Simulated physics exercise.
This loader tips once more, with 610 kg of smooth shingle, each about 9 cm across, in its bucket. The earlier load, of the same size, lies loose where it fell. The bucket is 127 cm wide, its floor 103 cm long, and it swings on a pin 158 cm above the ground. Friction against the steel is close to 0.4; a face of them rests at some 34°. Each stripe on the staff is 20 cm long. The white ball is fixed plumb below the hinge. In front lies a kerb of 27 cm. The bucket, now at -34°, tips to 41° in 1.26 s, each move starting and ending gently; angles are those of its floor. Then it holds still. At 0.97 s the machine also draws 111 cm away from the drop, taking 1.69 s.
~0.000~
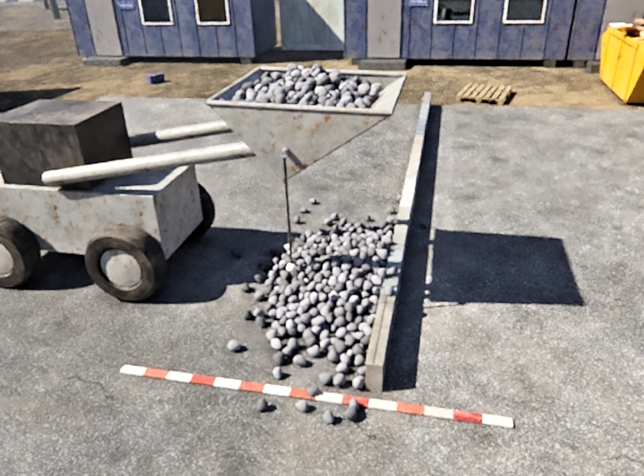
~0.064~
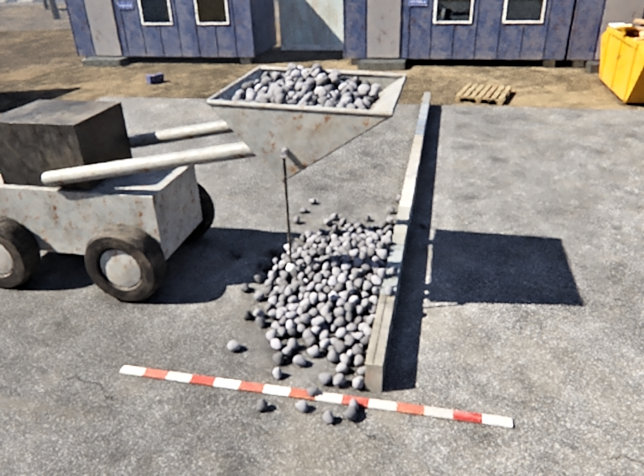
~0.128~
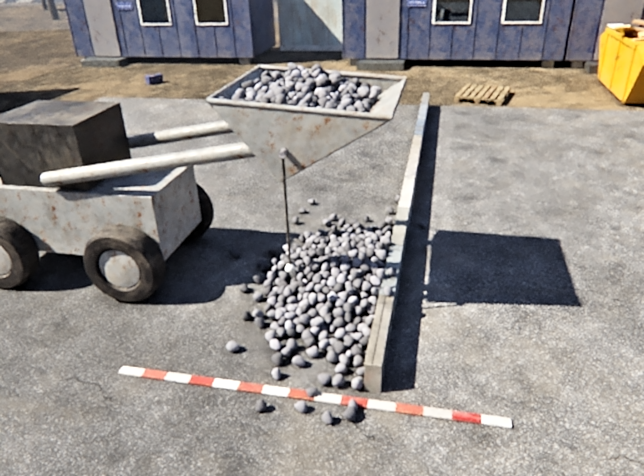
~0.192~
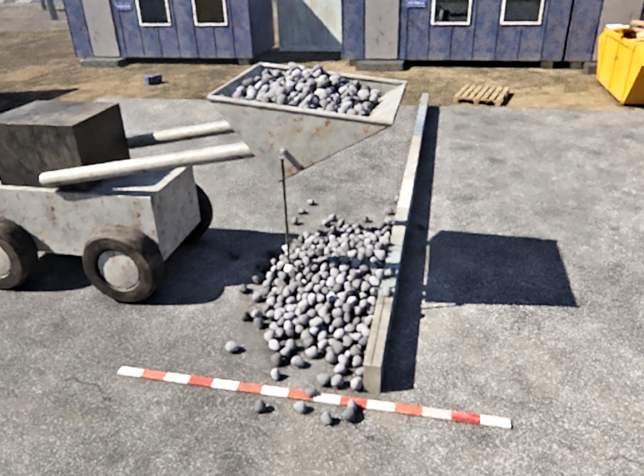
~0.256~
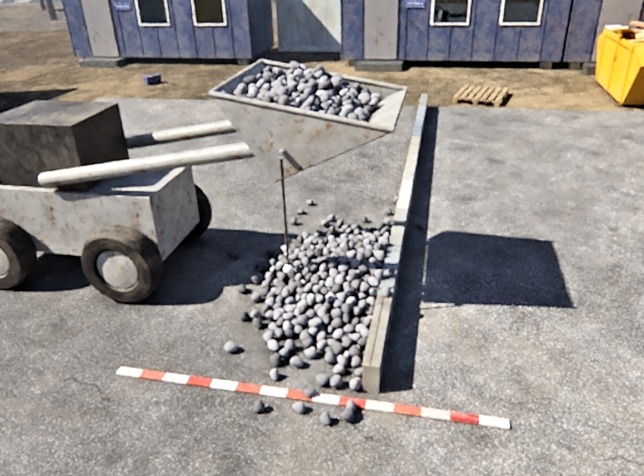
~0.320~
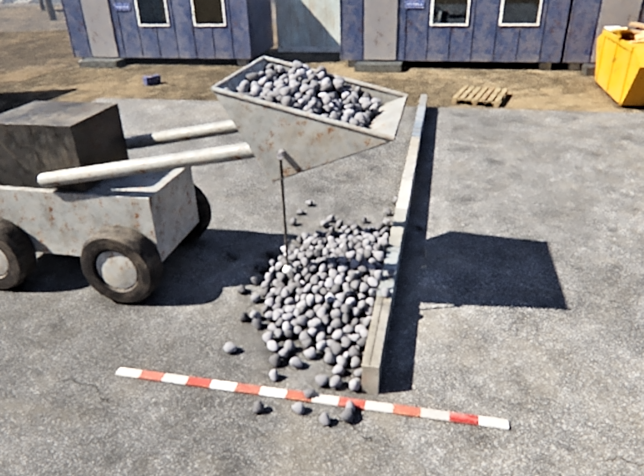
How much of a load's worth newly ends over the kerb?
Some 59 per cent is added.
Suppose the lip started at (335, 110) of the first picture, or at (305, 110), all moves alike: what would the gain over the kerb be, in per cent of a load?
Near 15 per cent from the first place, 5 from the second.
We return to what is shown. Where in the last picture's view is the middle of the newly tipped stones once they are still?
Around (412, 282).
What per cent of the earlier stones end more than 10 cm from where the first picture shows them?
Roughly 5 per cent of them.
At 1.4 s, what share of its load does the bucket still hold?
It holds some 30 per cent.
After 0.9 s the floor is at 29°; in per cent of one load, 99 in the bucket, 101 on this side of the kerb; the foremost stones are at (390, 226).
After 1.4 s the floor is at 41°; in per cent of one load, 32 in the bucket, 146 on this side of the kerb, 22 over the kerb; the foremost stones are at (439, 287).
After 3.1 s the floor is at 41°; in per cent of one load, 0 in the bucket, 141 on this side of the kerb, 59 over the kerb; the foremost stones are past the picture's edge.
After 6.0 s the floor is at 41°; in per cent of one load, 0 in the bucket, 141 on this side of the kerb, 59 over the kerb; the foremost stones are past the picture's edge. Net gain over the kerb, 59.
